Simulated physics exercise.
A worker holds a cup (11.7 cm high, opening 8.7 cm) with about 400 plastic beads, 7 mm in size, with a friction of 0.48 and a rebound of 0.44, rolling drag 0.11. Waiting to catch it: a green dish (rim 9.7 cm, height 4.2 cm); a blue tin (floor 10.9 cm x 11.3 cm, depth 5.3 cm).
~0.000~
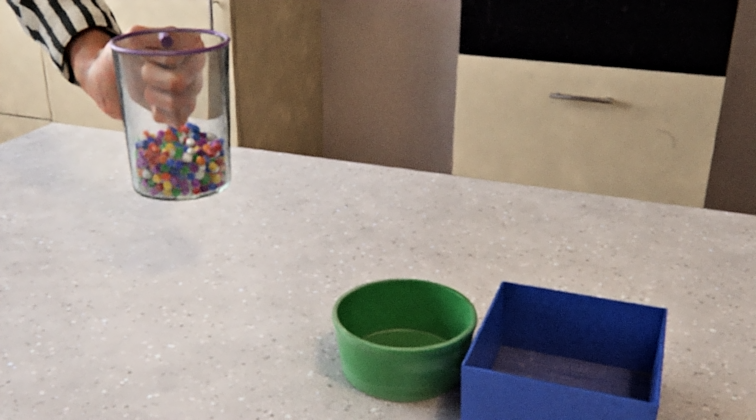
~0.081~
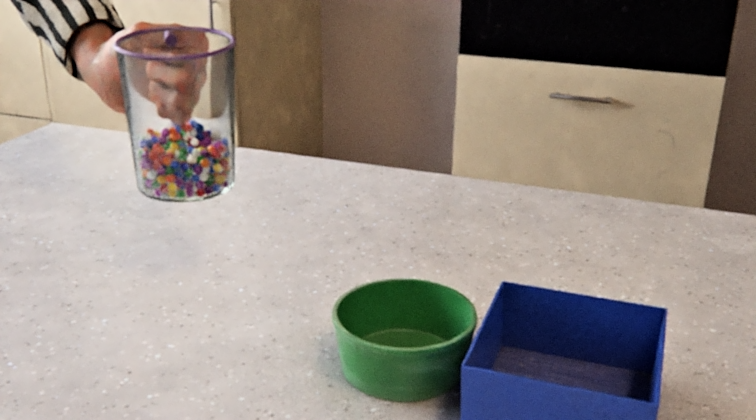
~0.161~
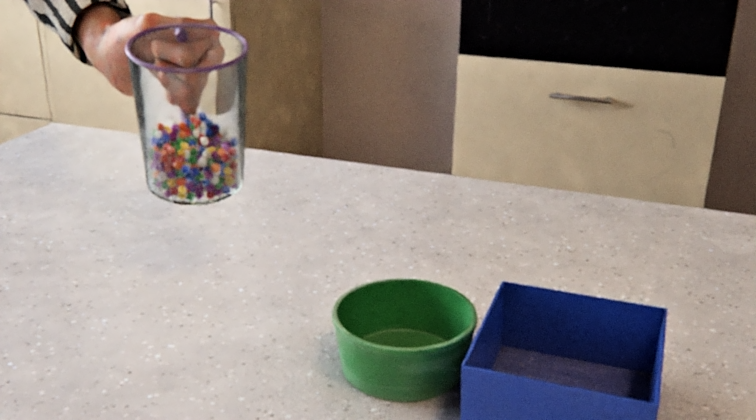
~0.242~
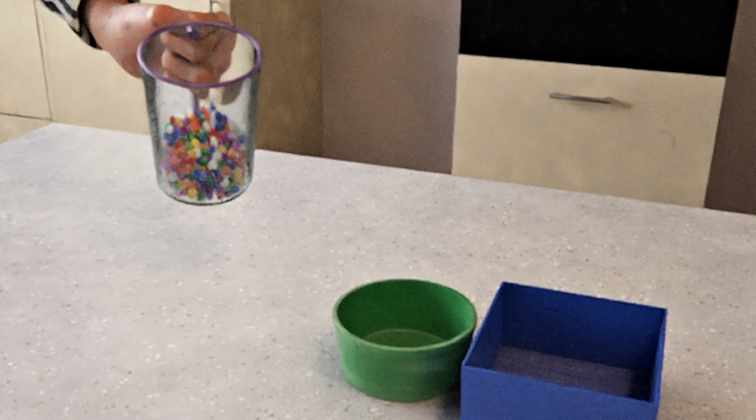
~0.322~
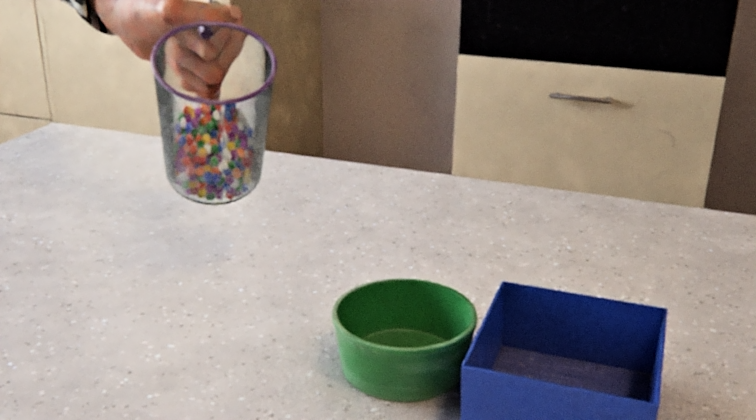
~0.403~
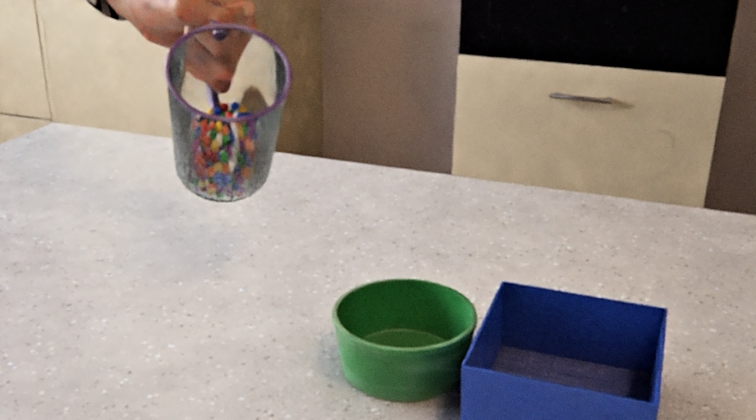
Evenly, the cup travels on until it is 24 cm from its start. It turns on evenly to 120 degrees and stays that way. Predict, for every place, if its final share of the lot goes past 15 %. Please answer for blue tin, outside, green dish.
Blue tin - stays within; outside - stays within; green dish - goes past.
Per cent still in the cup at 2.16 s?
Around 0 percent remains.
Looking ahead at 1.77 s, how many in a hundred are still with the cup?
It should be holding somewhere around 0 per cent then.
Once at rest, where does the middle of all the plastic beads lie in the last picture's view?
Roughly at pixel (413, 348).
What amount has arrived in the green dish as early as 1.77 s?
100 %.
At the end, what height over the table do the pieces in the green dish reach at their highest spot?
4.0 cm.
After 0.93 s, tilt 92 degrees; cup 100 %; middle of all pieces near (294, 132).
After 1.37 s, tilt 120 degrees; green dish 65 %, cup 30 %; middle of all pieces near (391, 285).
After 1.77 s, tilt 120 degrees; green dish 100 %; middle of all pieces near (410, 347).
After 2.16 s, tilt 120 degrees; green dish 100 %; middle of all pieces near (410, 347).
In the end, at 2.4 s, outside 0 %, green dish 100 %, blue tin 0 %, cup 0 %.
